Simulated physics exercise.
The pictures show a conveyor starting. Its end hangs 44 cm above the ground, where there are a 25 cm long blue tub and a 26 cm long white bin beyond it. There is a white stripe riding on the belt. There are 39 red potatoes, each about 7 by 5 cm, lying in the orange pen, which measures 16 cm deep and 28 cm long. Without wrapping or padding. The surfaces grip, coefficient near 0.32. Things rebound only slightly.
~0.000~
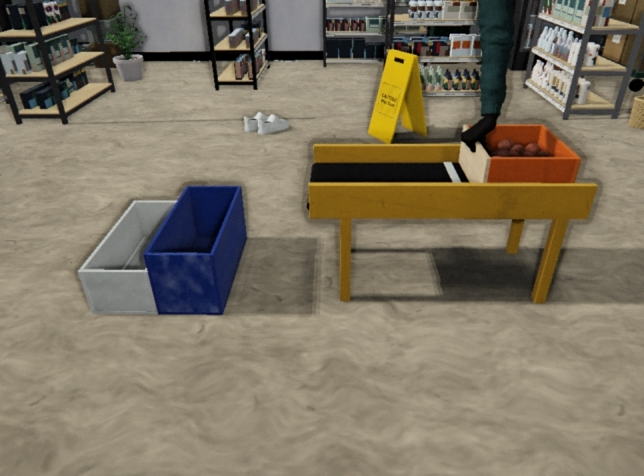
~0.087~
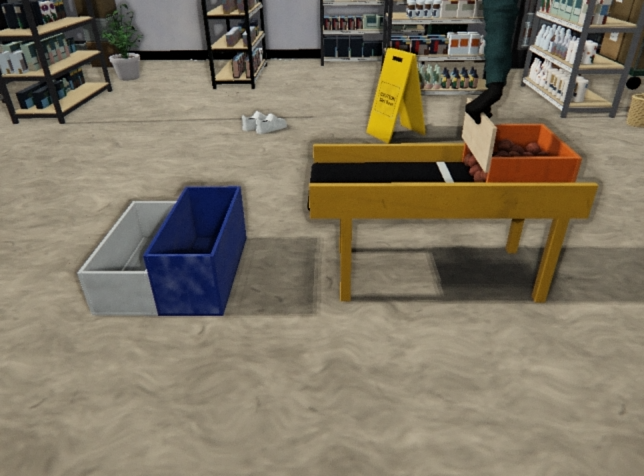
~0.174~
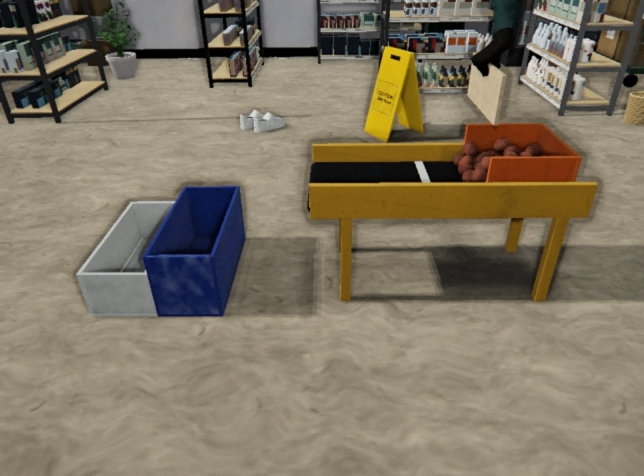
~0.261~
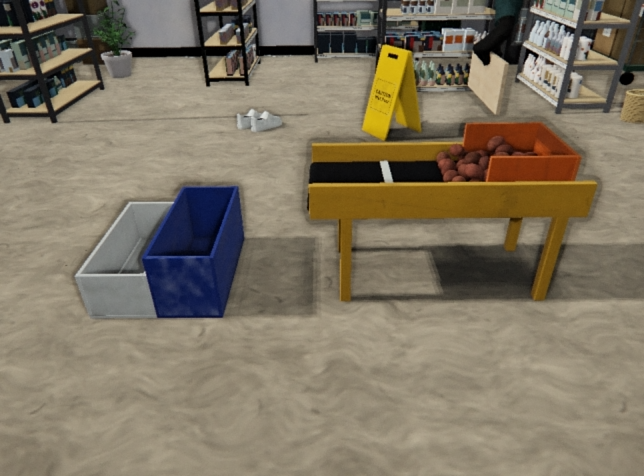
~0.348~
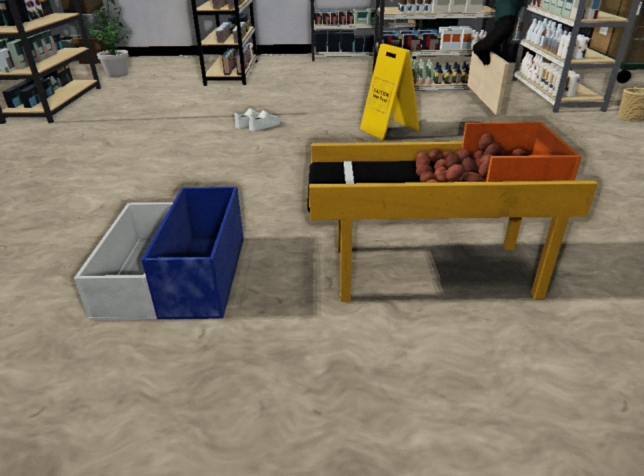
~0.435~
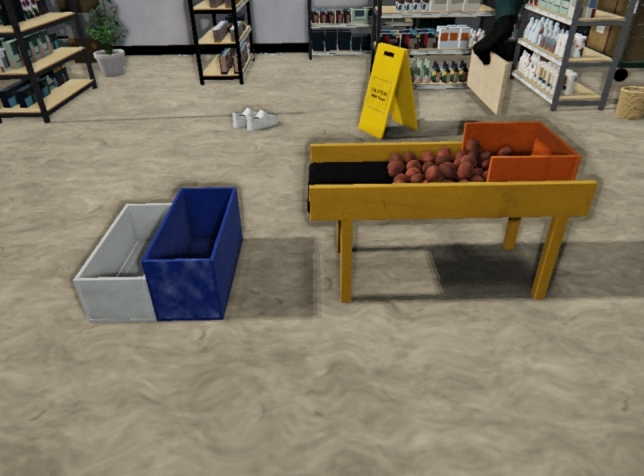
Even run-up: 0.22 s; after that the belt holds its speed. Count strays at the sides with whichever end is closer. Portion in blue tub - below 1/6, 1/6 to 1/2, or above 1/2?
That place is bound to hold little of the load, below a sixth.
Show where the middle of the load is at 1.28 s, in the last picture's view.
The centre sits near (265, 271).
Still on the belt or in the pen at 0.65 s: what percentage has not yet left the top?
Near 100 in a hundred.
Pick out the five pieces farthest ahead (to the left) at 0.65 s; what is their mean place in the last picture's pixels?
Close to (317, 176).
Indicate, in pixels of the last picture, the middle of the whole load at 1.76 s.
Look around pixel (295, 273).
After 0.65 s, 2 still in the orange pen and 37 on the belt.
After 0.91 s, 15 on the belt and 24 in the air.
After 1.28 s, 3 on the belt, 30 on the ground short of the blue tub and 6 in the air.
Final count (at 1.76 s), 39 on the ground short of the blue tub. Asked share, 0 of 39, 0 per cent.
